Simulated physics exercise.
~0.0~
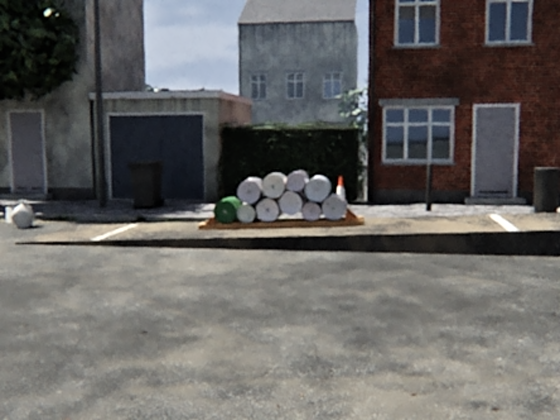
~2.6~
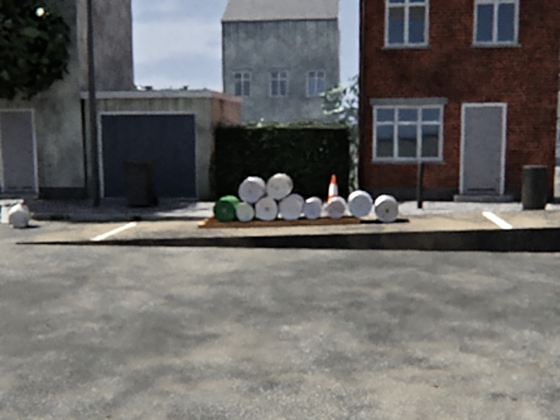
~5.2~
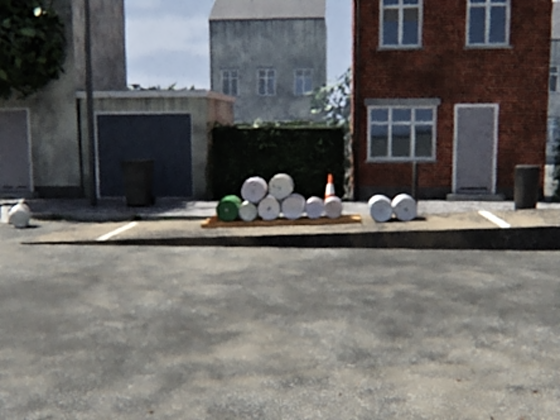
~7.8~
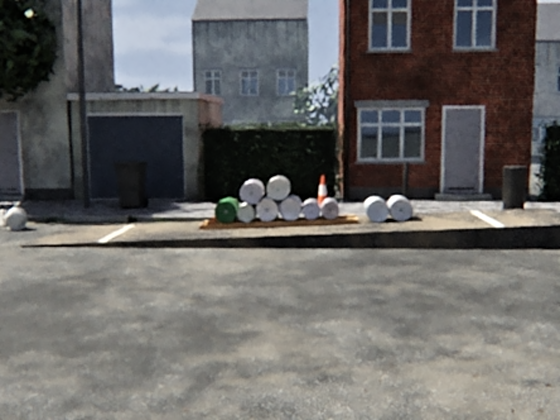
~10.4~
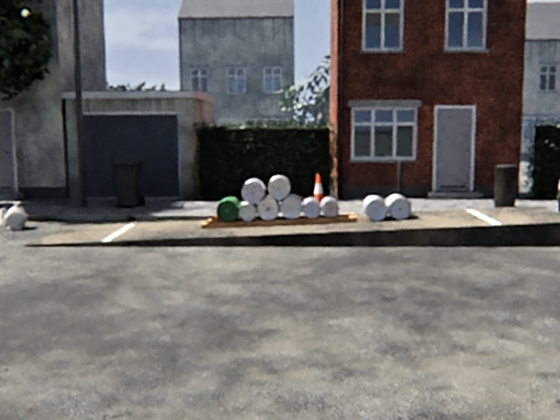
A pile of pale round kegs spilled at its right side, two of them rolling off the timbers and stopping on the pavement near the brick house, while the green one stayed put at the left end beside the others still stacked.
